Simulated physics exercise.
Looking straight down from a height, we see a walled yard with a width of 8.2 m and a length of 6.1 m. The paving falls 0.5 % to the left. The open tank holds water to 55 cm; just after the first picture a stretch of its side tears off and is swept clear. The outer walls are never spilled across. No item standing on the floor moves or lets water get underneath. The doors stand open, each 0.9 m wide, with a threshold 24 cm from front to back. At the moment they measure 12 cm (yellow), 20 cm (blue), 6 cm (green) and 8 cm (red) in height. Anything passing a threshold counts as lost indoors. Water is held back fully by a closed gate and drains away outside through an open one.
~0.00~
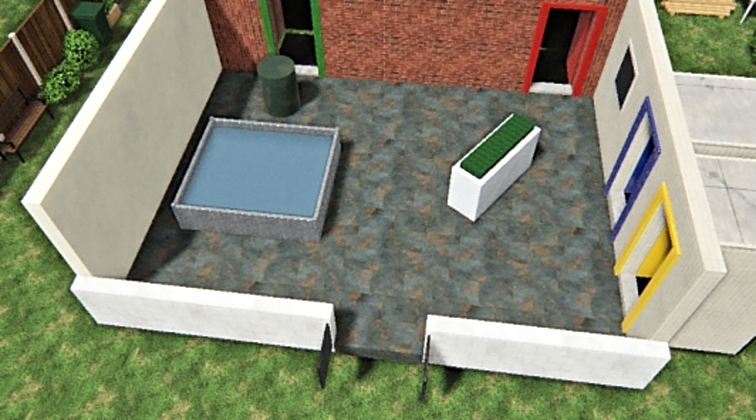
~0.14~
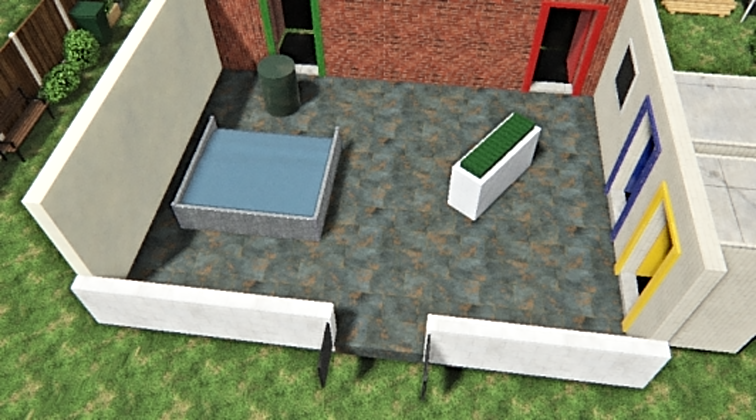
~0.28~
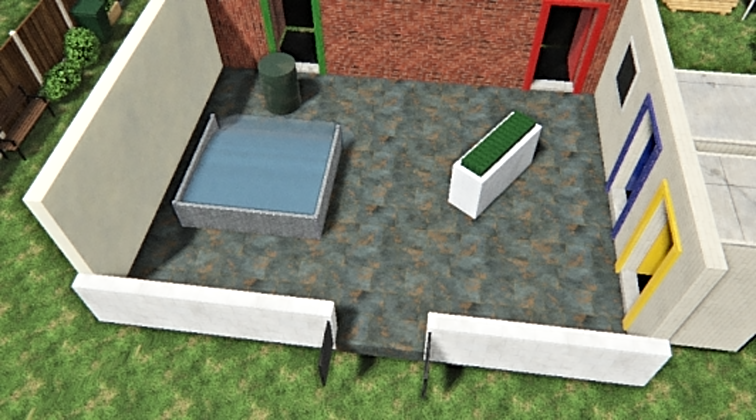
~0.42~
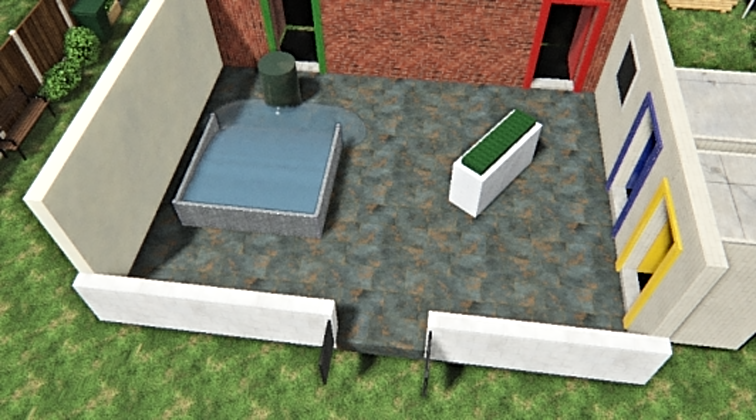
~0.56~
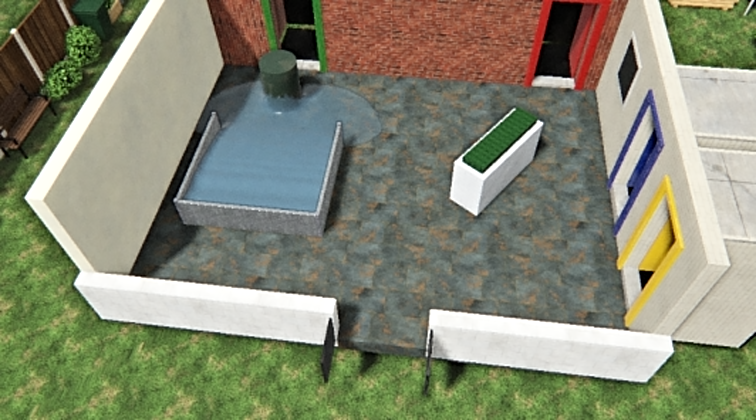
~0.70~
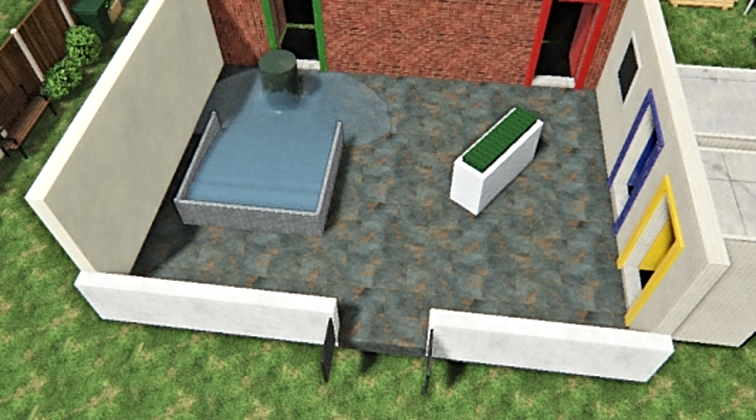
A walled yard with dark, mottled paving and a brick back wall is seen from high above at an angle. A grey-walled tank of blue water stands at left below a dark green cylinder, with a white planter at right, green and red doorways behind, and blue and yellow surrounds on the right wall. The tank's far side gives way, and water spreads around the cylinder and rightward across the paving.
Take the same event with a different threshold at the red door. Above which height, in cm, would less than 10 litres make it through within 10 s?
Above roughly 11 cm.
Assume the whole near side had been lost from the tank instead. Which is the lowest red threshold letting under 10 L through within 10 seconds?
If so: Around 6.0 cm.
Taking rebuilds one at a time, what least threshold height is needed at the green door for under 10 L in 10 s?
Green - roughly 26 cm.
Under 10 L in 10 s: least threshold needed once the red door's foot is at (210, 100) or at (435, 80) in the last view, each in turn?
Roughly 28 cm, then roughly 10.0 cm.
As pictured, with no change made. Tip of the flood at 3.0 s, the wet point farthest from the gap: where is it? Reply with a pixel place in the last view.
The farthest wet point sits near (584, 93).
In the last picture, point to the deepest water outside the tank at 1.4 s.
At about (220, 73).
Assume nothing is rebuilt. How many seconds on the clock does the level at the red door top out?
I'd say near 7.0 seconds.
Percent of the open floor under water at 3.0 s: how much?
Approximately 35 % of it.
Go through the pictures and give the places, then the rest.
The first picture shows still water, 55 cm deep, in the open tank at (260, 169); the red door at (561, 55) is dry.
In the second picture, the front is at a hidden place, 0.3 m from the gap on the far side; 0.6 m2 of floor is wet, 55 cm left at the back.
In the third picture, the front is at (235, 117), 0.7 m from the gap on the far side; 1.7 m2 of floor is wet, 55 cm left at the back.
In the fourth picture, water pours out on the far side and has run 1.2 m, to (252, 101); about 10 cm deep outside, 55 cm at the back.
In the fifth picture, water pours out on the far side and has run 1.7 m, to (257, 83); about 8 cm deep outside, 55 cm at the back.
In the sixth picture, the front is at a hidden place, 2.2 m from the gap on the far side; 6.1 m2 of floor is wet, 49 cm left at the back; the red door at (563, 48), 5.9 m from the gap, is still 3.7 m from the nearest water.
After 1.4 s water covers 20 % of the floor, deepest (51 cm) near (220, 73); it has not reached the red door.
After 3.0 s water covers 35 % of the floor, deepest (30 cm) near (220, 73); 4 cm at the red door, 0 litres in over its 8 cm threshold.
After 10.0 s water covers 95 % of the floor, deepest (10 cm) near (439, 88); 6 cm at the red door, 28 litres in over its 8 cm threshold.
At the red door as built, the water arrived by 2.7 s and peaked near 14 cm at 6.8 s.
Run again over the same 10 s with other heights there, 20 litres in over 9 cm, 4 litres over 12.5 cm. The limit of 10 litres is kept from about 11 cm up.
